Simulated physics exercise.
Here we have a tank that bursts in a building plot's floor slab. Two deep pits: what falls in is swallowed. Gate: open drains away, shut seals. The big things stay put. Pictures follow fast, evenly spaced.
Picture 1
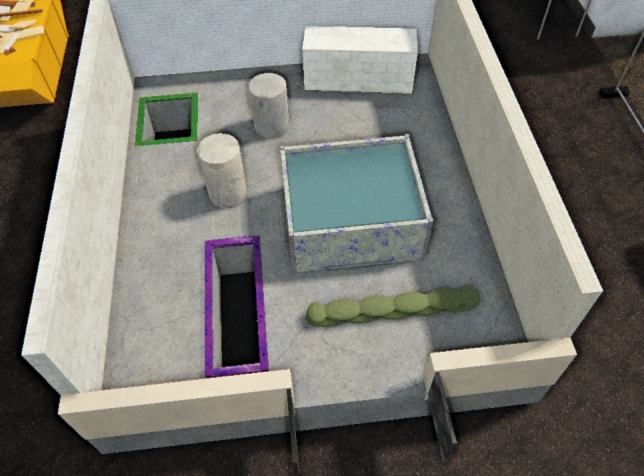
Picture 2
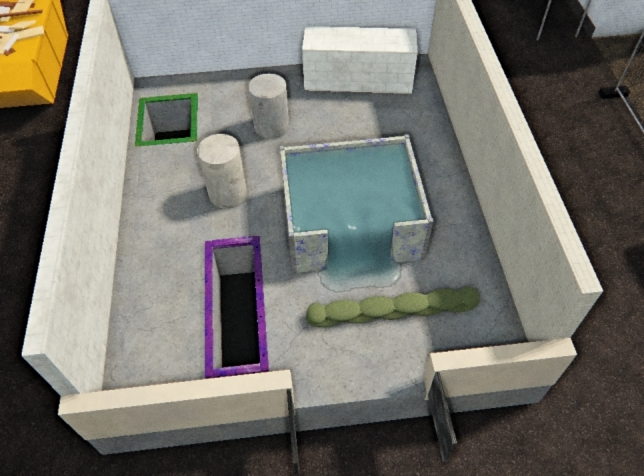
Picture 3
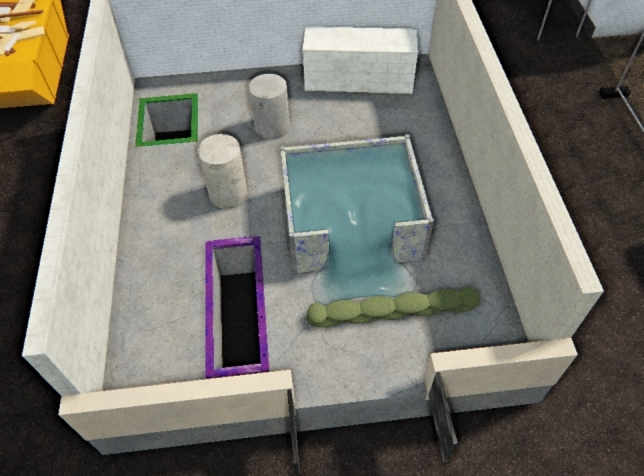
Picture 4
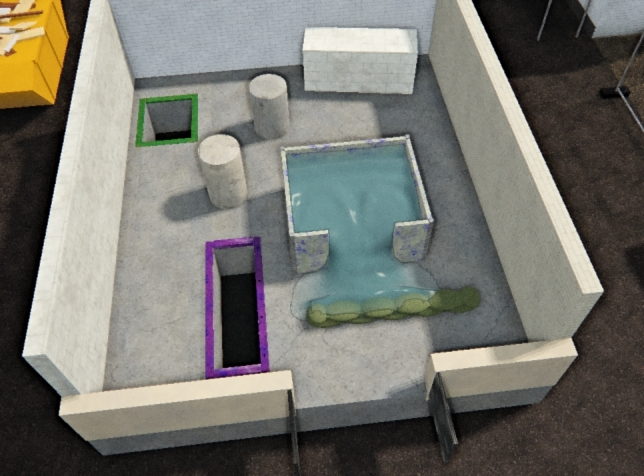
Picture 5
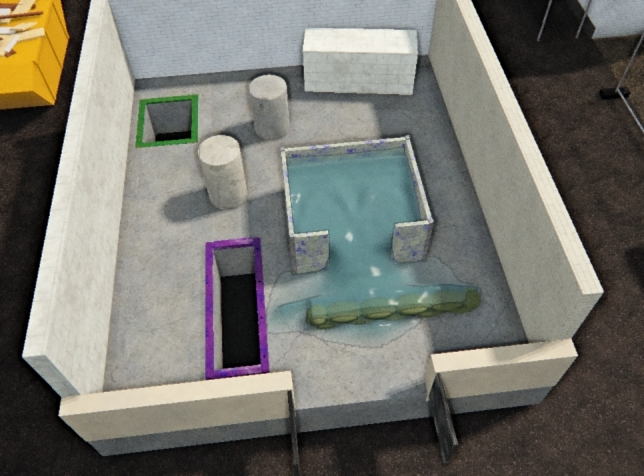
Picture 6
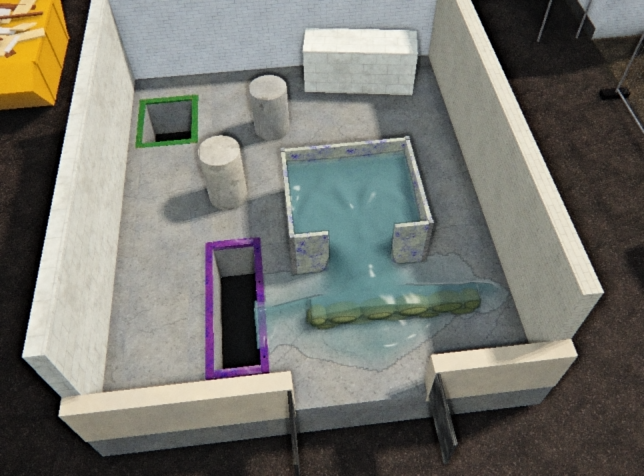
Water burst through the front of a square tank in a walled plot, poured over a row of low green bushes, then spread both ways across the slab, reaching the purple-edged pit on the left.
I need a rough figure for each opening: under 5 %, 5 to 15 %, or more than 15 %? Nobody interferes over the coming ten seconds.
Roughly: The gate, more than 15 %; the green pit, under 5 %; the purple pit, more than 15 %.
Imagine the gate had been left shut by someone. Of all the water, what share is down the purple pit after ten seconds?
Some 30 in a hundred for purple.
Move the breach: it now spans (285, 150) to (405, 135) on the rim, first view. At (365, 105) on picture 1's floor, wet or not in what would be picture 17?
Bottom line - sodden.
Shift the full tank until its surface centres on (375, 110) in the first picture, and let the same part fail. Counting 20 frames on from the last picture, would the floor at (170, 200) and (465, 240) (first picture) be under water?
I'd say the first one's left untouched and the second one's soaked.
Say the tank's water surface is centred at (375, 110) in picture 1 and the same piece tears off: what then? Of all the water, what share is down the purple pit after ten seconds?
I'd put the purple pit at 30 % of the whole.
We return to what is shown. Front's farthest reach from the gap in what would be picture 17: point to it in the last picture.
Somewhere about (101, 415).
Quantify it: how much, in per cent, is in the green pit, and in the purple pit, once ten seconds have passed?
Around 2 percent for the first, around 26 percent for the second.
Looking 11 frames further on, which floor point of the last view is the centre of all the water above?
Roughly (374, 252) in the last picture.
A moment on, water covers 25 % of the floor; the gate 3 %, the green pit 0 %, the purple pit 4 %.
Next, water covers 35 % of the floor; the gate 9 %, the green pit 0 %, the purple pit 9 %.
Then, water covers 50 % of the floor; the gate 12 %, the green pit 0 %, the purple pit 15 %.
Later, water covers 65 % of the floor; the gate 16 %, the green pit 0 %, the purple pit 22 %.
In the end, water covers 90 % of the floor; the gate 19 %, the green pit 2 %, the purple pit 26 %.
